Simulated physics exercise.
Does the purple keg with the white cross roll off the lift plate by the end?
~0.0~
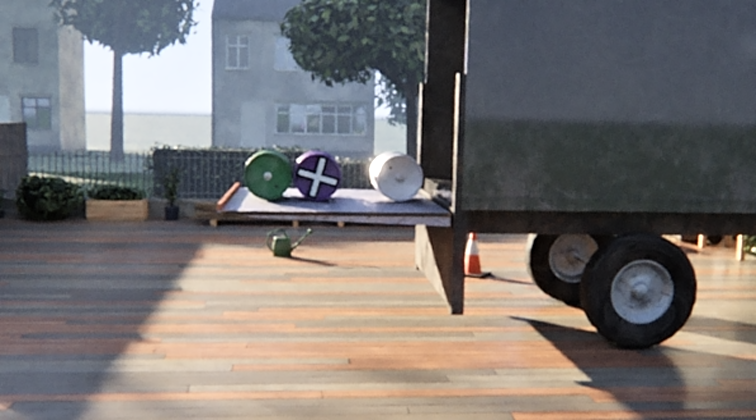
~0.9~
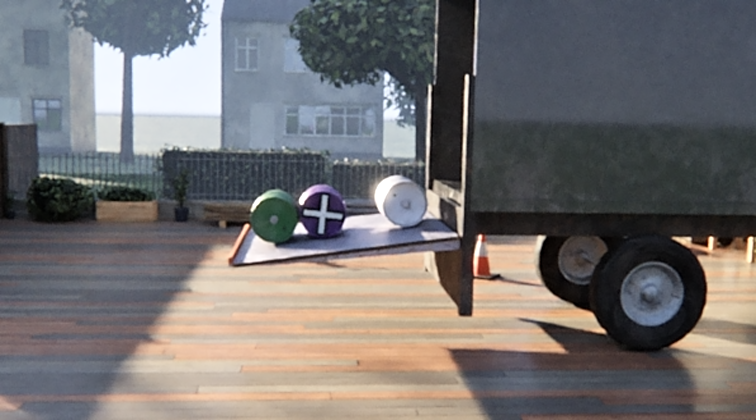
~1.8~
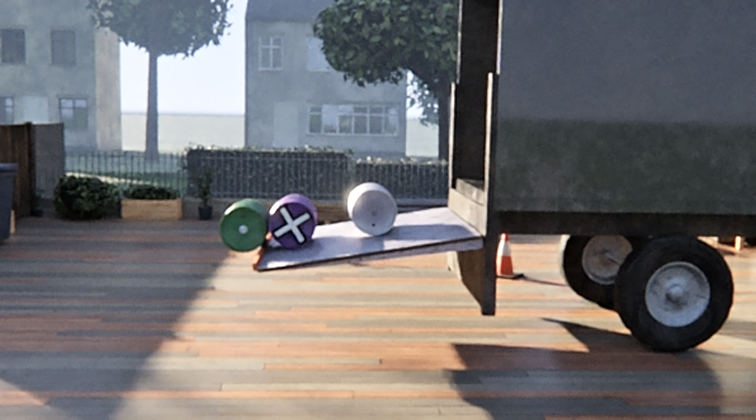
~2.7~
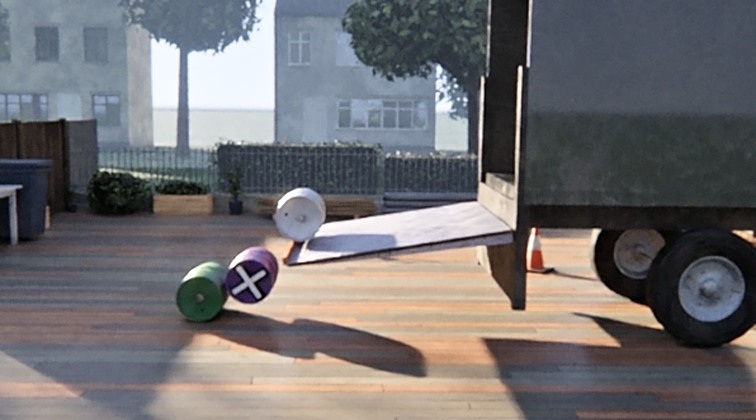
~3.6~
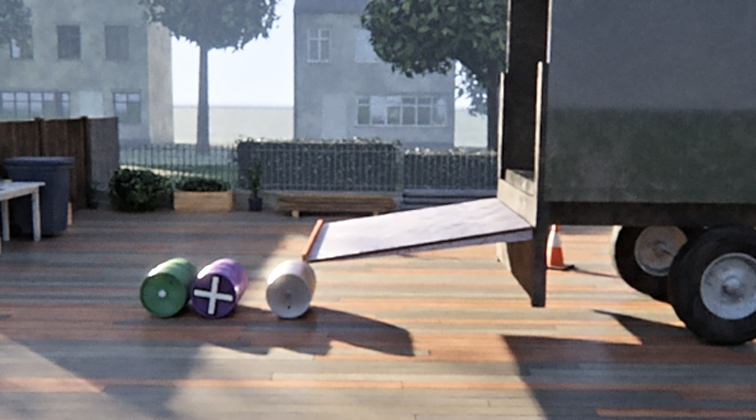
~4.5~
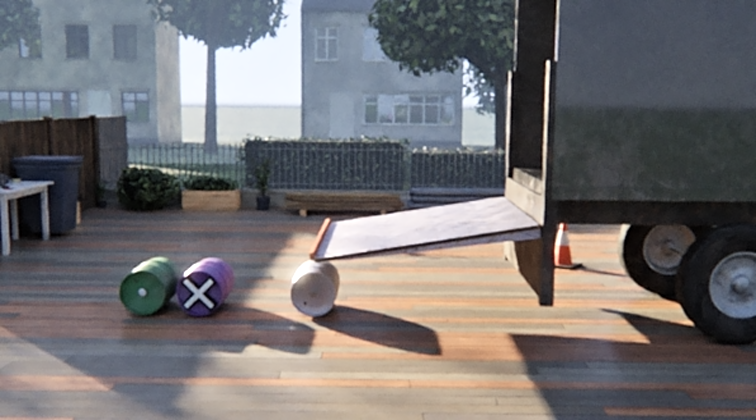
Yes, the purple keg follows the green one off the low edge of the plate and ends up on the ground beside it.
At first, a green keg, a purple one marked with a white cross and a white one rest on the raised lift plate behind a lorry. The plate drops a little and noses down to the left, and the kegs begin rolling toward its low edge. Green leads the way over the edge, with purple close behind, and both reach the wooden ground as white comes to the edge. White then drops off too. Green and purple end up side by side on the left, while white drifts back a little to the right, ending near the plate's lower edge.
